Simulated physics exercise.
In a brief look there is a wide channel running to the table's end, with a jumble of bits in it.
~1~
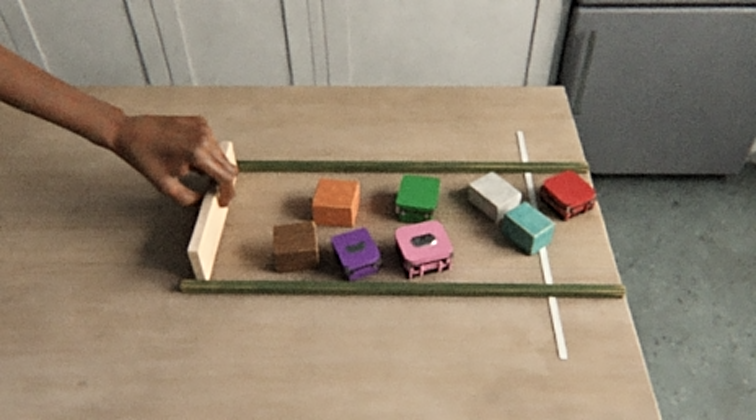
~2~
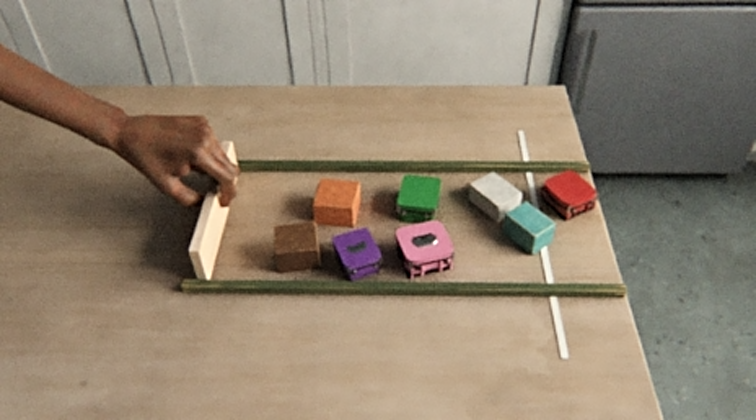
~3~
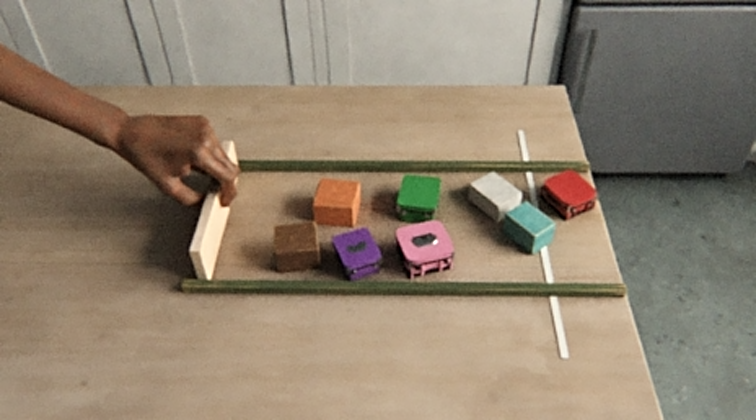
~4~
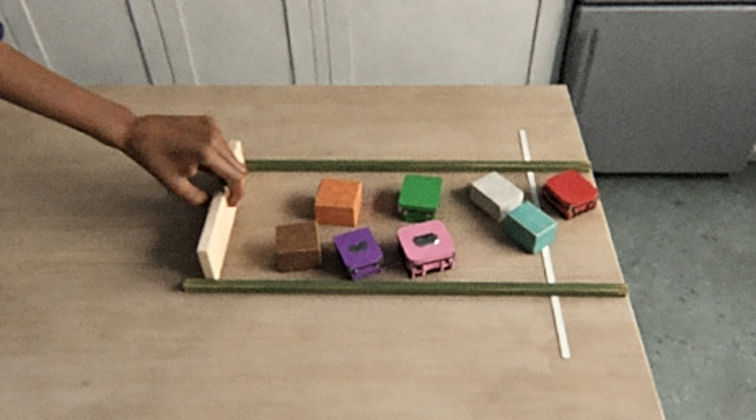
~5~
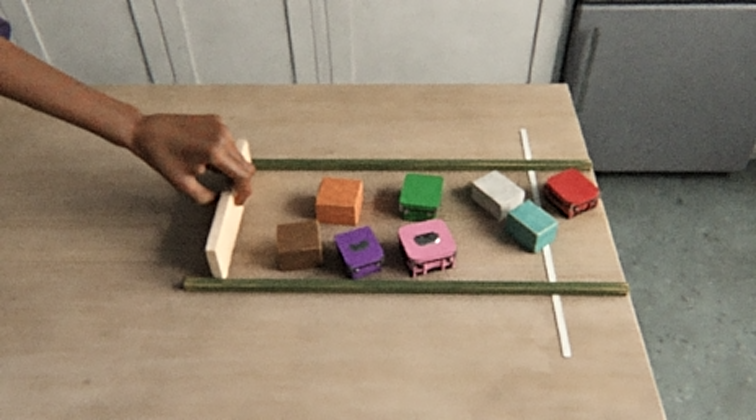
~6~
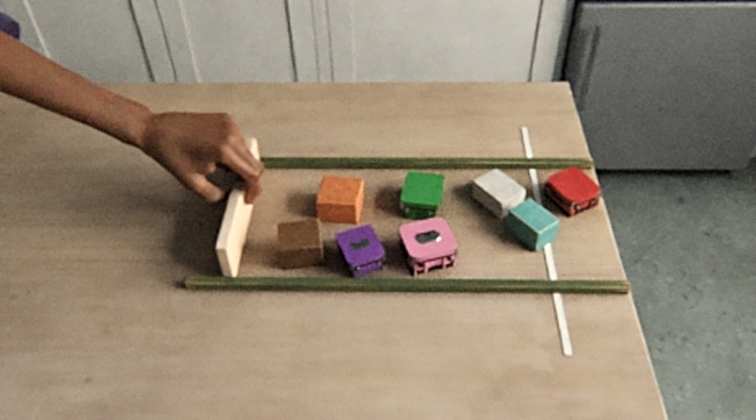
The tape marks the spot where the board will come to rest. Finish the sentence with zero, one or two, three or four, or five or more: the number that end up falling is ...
The number that end up falling is three or four.
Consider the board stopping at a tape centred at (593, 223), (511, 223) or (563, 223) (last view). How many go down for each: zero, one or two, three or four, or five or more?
Taking the tapes one at a time, the count is at least five, then one or two, then 5 or more.
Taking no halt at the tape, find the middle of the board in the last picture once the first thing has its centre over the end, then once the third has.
First about (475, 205), next about (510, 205).
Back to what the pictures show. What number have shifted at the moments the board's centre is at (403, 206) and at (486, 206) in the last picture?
At first I count 7, and then 8.
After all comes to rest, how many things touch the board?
That number would be 2.
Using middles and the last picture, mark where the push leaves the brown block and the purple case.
First (572, 248), then (616, 260).
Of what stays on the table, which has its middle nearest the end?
Closest in the end is the turquoise block.
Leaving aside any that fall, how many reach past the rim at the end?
The total comes out at 3.
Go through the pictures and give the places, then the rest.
In the first frame, red case (567, 196); turquoise block (528, 228); white block (494, 197); board (215, 208); tape (538, 227).
In the second frame, turquoise block (529, 228); orange block (337, 202).
In the third frame, white block (495, 196); purple case (357, 255).
In the fourth frame, red case (570, 195); green case (421, 199).
In the fifth frame, turquoise block (531, 227); board (231, 206).
In the sixth frame, red case (572, 192); turquoise block (532, 225); white block (498, 193); board (241, 205); tape (543, 223).
Soon after, none off yet; red case at rest near (572, 192); turquoise block at rest near (532, 225); white block at rest near (498, 193).
After that, none off yet; red case moving near (584, 193); turquoise block displaced a little near (555, 220); white block displaced about its own width near (542, 190).
In the end, the number that fall off is three or four; gone, pink case, white block and red case.
